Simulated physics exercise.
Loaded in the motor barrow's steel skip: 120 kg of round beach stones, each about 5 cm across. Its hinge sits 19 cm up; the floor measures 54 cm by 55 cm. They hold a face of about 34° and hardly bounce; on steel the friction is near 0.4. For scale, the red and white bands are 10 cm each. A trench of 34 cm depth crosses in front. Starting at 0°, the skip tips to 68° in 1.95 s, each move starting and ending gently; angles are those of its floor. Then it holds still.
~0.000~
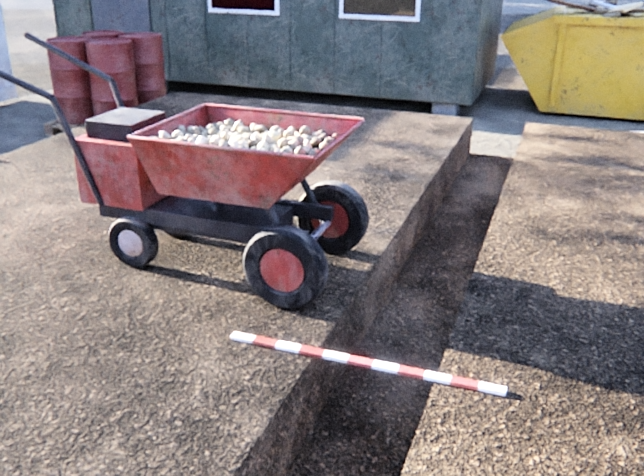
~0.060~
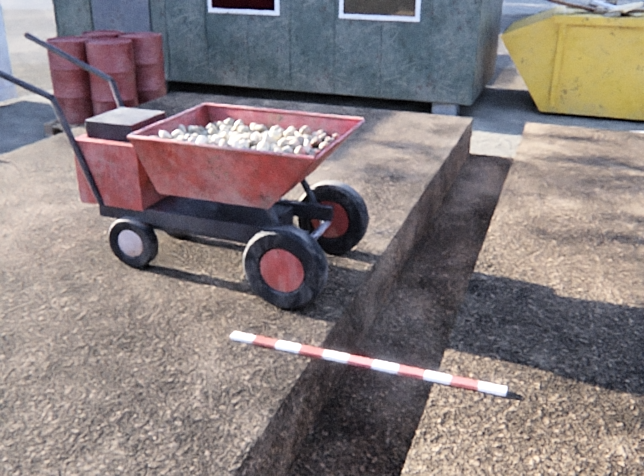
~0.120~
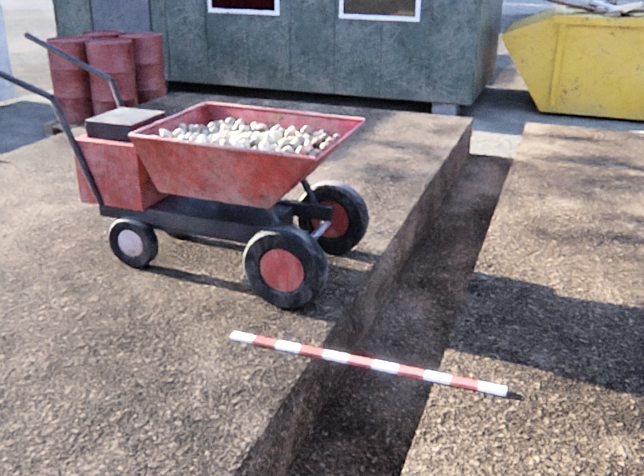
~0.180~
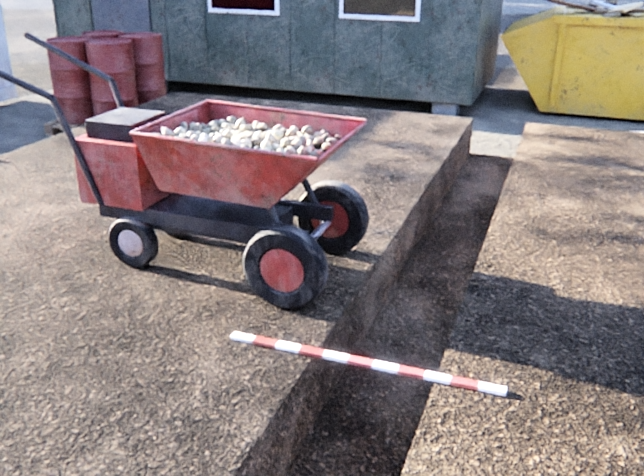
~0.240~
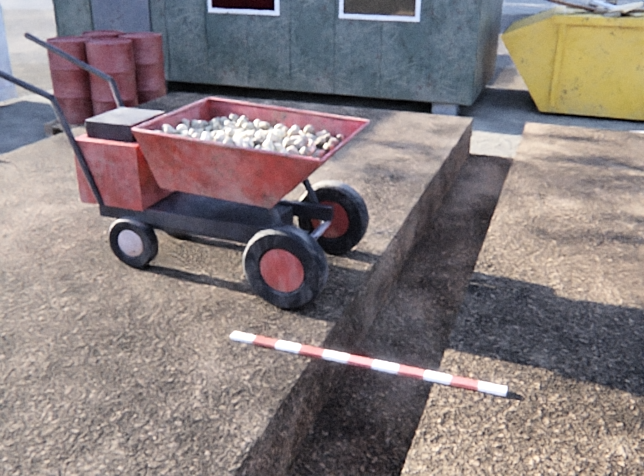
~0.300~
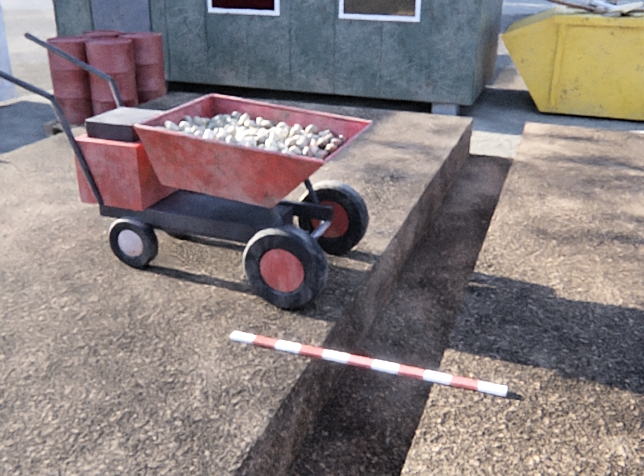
At first, a red motor barrow loaded with pale stones stands still beside a trench, with a red and white banded pole lying across the gap. Then its skip tilts slightly and slowly toward the right, the stones shifting a little with it, while the wheels and pole stay put.
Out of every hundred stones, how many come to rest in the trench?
About 50 per cent.
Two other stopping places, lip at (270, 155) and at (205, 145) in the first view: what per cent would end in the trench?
Near 95 per cent from the first place, 90 from the second.
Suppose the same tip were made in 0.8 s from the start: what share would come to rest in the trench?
It would be near 35 per cent.
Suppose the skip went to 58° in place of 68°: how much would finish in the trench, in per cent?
In that case some 65 per cent.
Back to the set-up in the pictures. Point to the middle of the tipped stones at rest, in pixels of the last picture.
Around (467, 300).
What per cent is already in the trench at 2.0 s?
About 30 per cent by then.
After 1.5 s the floor is at 57°; 97 % in the skip, 3 % in the trench; the foremost stones are at (441, 248).
After 2.0 s the floor is at 68°; 24 % in the skip, 32 % in the trench, 44 % past the trench; the foremost stones are at (615, 335).
After 2.4 s the floor is at 68°; 6 % in the skip, 44 % in the trench, 51 % past the trench; the foremost stones are past the picture's edge.
After 4.3 s the floor is at 68°; 0 % in the skip, 50 % in the trench, 50 % past the trench; the foremost stones are past the picture's edge.
